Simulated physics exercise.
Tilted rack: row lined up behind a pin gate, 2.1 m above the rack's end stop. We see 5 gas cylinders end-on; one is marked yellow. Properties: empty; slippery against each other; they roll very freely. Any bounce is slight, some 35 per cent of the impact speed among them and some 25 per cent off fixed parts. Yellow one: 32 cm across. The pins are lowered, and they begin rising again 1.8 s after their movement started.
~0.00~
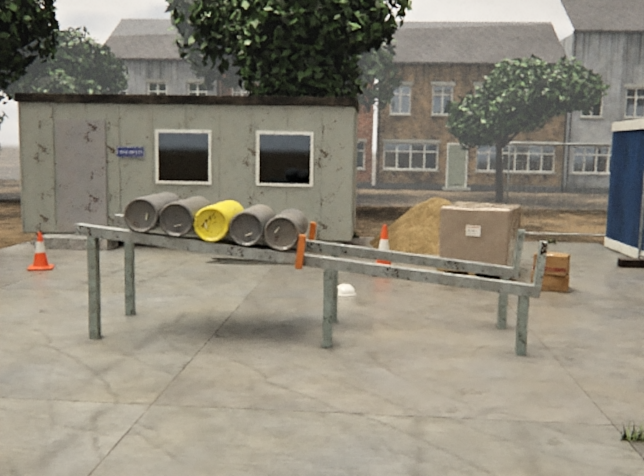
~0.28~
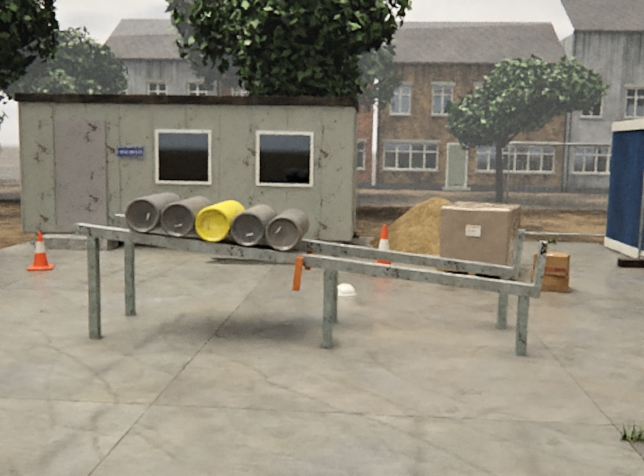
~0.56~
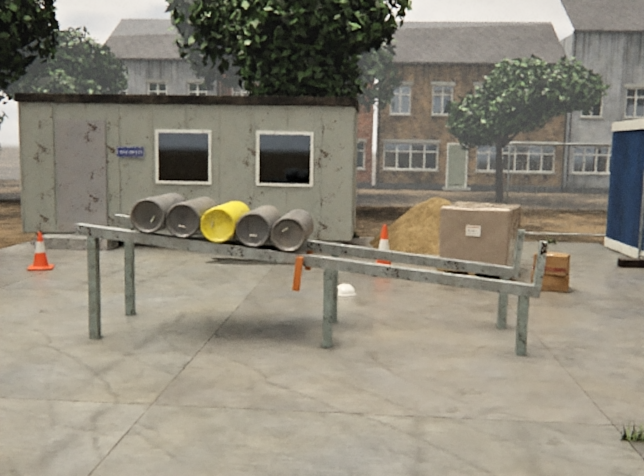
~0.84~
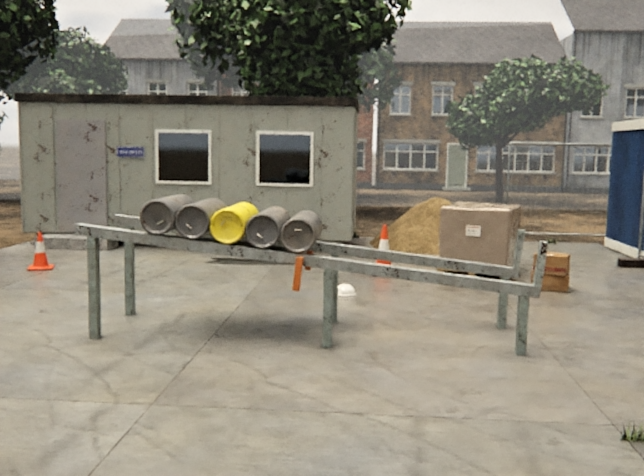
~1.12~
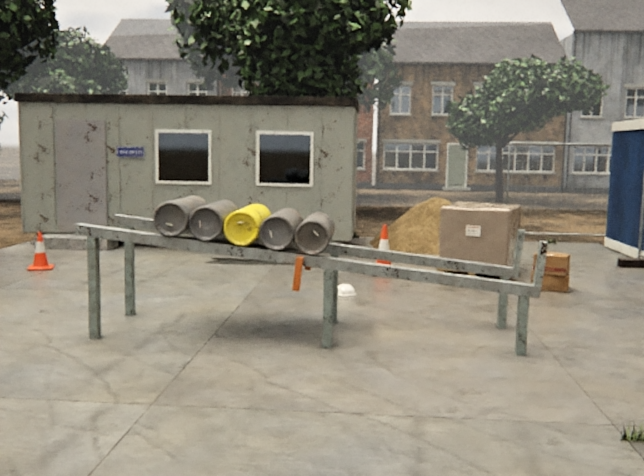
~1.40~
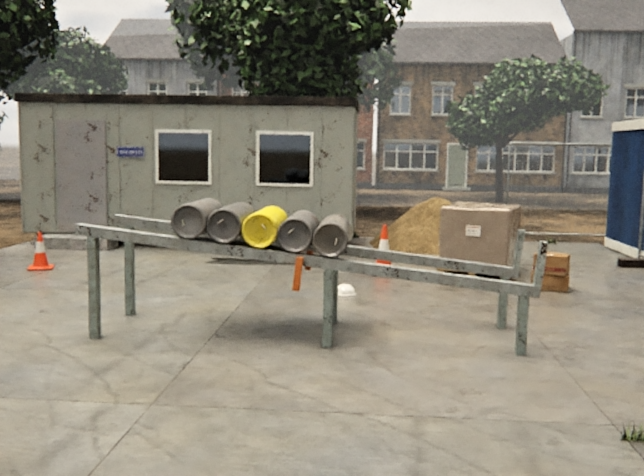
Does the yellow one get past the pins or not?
Looking at it, I'd say the yellow cylinder makes it by.
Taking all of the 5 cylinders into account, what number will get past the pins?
I count 3 altogether.
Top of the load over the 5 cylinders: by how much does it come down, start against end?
Some 10 centimetres.
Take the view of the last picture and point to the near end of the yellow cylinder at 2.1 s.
Its near end sits close to (327, 206).
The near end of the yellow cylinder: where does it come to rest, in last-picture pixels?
I'd say somewhere close to (446, 256).
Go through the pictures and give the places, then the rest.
In the first frame, yellow (211, 225); pins up; the rack falls 6°.
In the second frame, yellow (212, 225); pins down.
In the third frame, yellow (217, 225); pins down; the first has rolled 5 cm.
In the fourth frame, yellow (227, 227); pins down; the first has rolled 15 cm.
In the fifth frame, yellow (241, 229); pins down; the first has rolled 30 cm.
In the sixth frame, yellow (259, 231); pins down; the first has rolled 45 cm.
Then, 1.7 s in, yellow is on the rails, 20 cm above the pins, rolling right; 2 through so far.
Then, 2.1 s in, yellow is in the air, 20 cm below the pins, rolling right; 3 through so far.
In the end (3.8 s), yellow is on the rails, 130 cm below the pins; 3 through so far.
